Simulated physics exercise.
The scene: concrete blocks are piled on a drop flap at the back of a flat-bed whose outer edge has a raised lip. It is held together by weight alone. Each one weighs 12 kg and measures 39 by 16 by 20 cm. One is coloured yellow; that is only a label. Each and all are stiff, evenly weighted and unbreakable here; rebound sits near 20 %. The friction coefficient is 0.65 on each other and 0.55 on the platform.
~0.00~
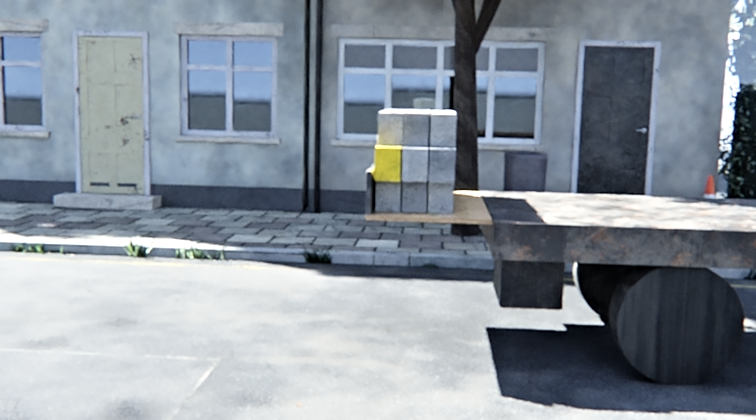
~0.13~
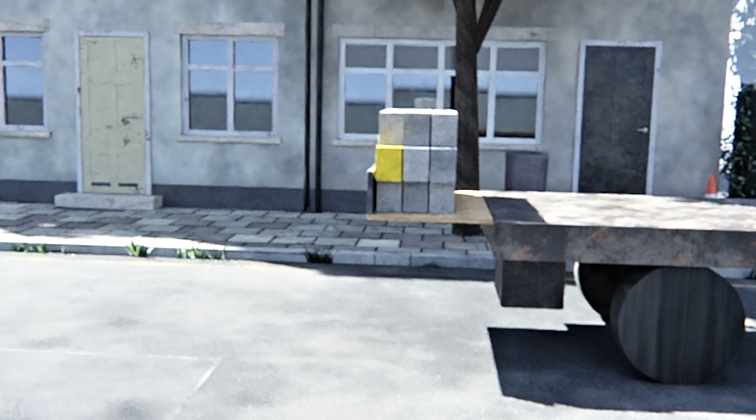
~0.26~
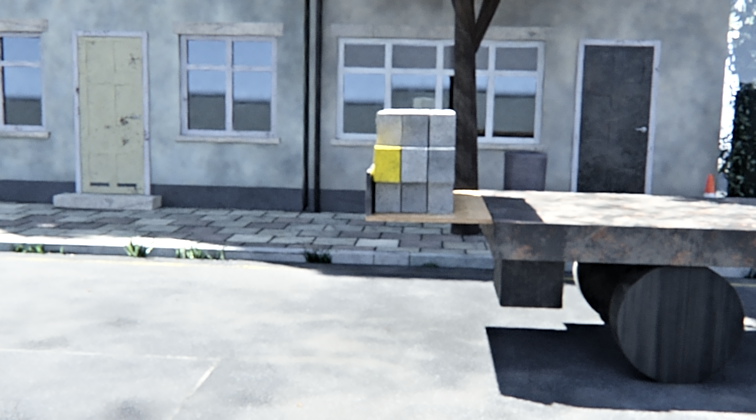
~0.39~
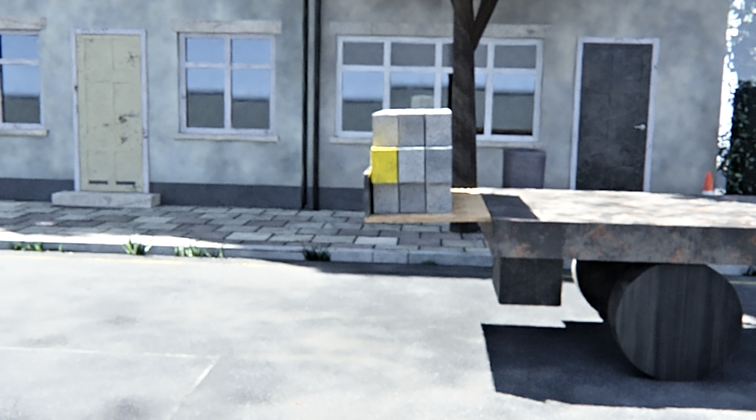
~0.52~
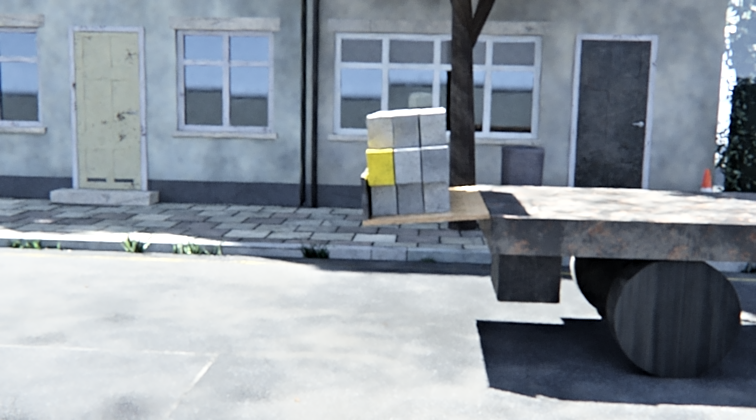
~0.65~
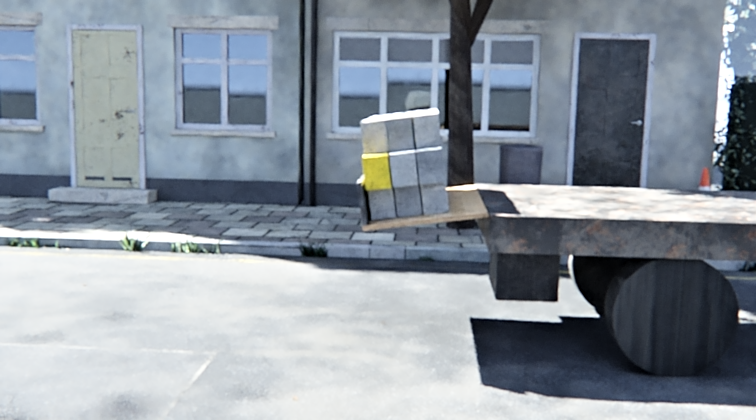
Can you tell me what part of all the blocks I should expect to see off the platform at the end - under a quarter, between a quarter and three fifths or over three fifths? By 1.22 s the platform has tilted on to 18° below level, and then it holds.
Expect fewer than one in four.
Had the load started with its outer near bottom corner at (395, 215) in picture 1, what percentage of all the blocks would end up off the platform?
After that change, 10 per cent.
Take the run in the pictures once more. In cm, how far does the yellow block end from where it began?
Yellow 20.
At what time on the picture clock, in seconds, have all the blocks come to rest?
That comes at about 2.0 s.
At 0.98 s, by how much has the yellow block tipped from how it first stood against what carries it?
Roughly 0°.
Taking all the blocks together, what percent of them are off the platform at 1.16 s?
0 per cent at that moment.
Around 0.71 s, slope 10°; none of the 27 blocks off the platform.
Around 0.80 s, slope 12°; none of the 27 blocks off the platform.
Around 0.98 s, slope 16°; none of the 27 blocks off the platform.
Around 1.16 s, slope 18°; none of the 27 blocks off the platform, 22 disturbed.
Finally (2.0 s), slope 18°; none of the 27 blocks off the platform, 22 disturbed; yellow block tipped 4°. That is 0 per cent. Seen by the last camera, middles, yellow block near (371, 188).
